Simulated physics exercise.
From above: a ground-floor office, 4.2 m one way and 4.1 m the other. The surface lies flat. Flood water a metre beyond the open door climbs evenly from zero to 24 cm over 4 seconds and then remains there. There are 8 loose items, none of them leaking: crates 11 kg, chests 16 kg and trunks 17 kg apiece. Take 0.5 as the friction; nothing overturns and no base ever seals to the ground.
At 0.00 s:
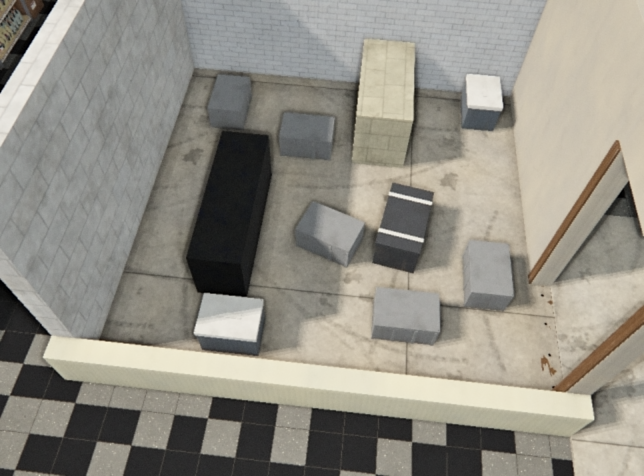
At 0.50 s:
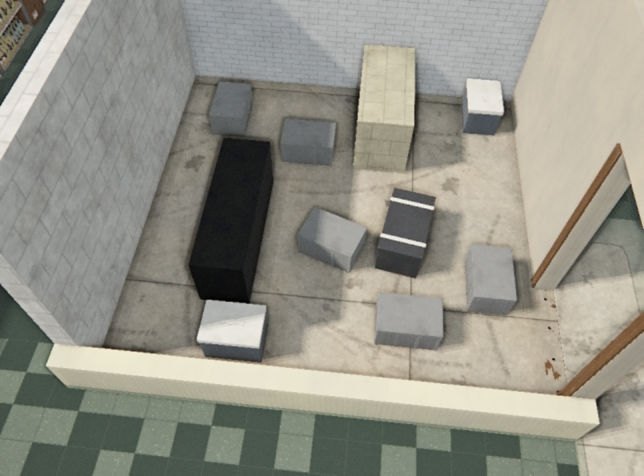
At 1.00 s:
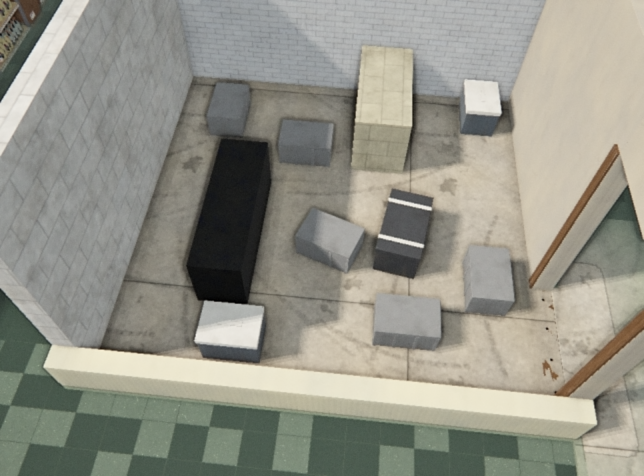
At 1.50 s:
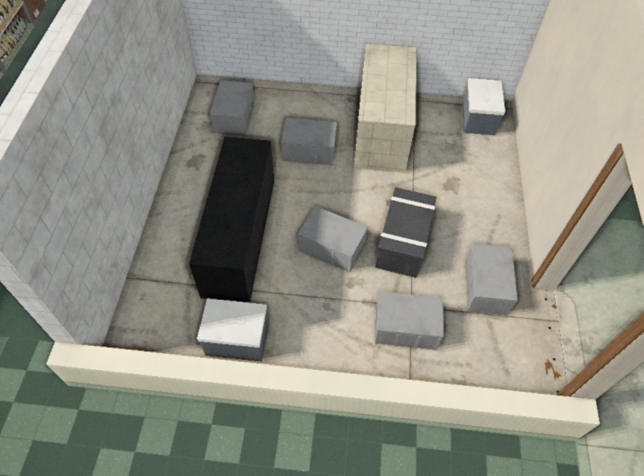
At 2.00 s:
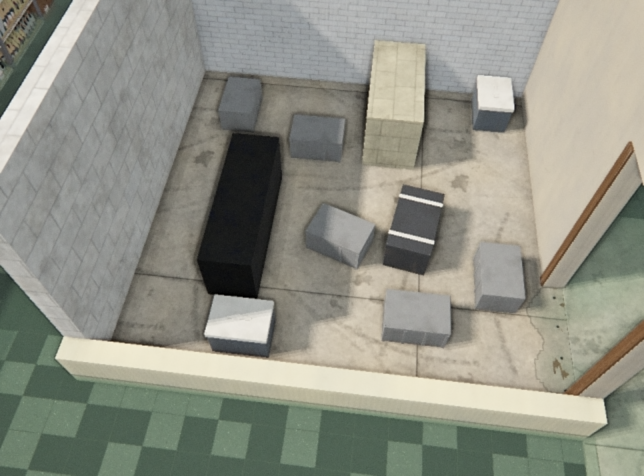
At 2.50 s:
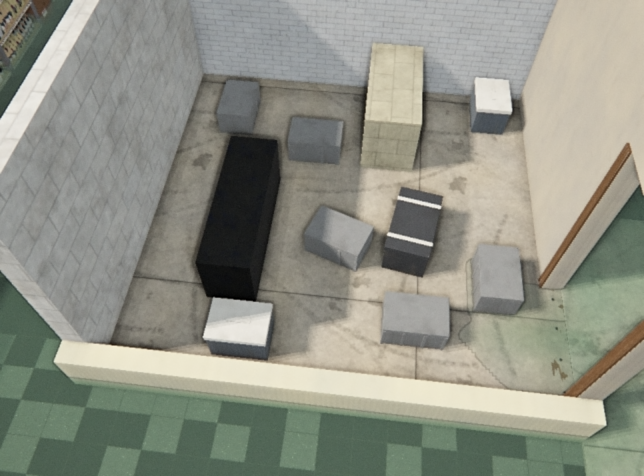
In a walled room seen from above, the gray boxes and the long black block stayed put while the checkered floor outside turned green and a greenish tint crept in by the right-hand doorway.
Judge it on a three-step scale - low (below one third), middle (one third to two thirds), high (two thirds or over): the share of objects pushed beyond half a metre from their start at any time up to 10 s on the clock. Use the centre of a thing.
High.
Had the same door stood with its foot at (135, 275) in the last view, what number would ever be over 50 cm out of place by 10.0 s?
Count: 6.
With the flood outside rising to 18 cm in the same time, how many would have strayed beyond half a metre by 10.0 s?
It would come to 6 of them.
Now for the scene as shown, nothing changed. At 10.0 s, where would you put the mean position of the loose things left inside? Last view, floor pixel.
Around (323, 128).
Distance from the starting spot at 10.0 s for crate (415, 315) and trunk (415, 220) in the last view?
Respectively 300 and 150 cm.
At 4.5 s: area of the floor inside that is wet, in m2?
Some 5.5 m2.
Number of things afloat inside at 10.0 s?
Answer: 6.
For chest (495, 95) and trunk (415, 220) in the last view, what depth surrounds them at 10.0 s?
Some 4 cm at the first, some 10 cm at the second.
After 3.5 s 0 of 8 are over 50 cm from their spots; 0 afloat.
After 4.5 s 2 of 8 are over 50 cm from their spots; 0 afloat.
After 7.0 s 6 of 8 are over 50 cm from their spots; 4 afloat.
After 10.0 s 6 of 8 are over 50 cm from their spots, and 6 have been at some point; 6 afloat.
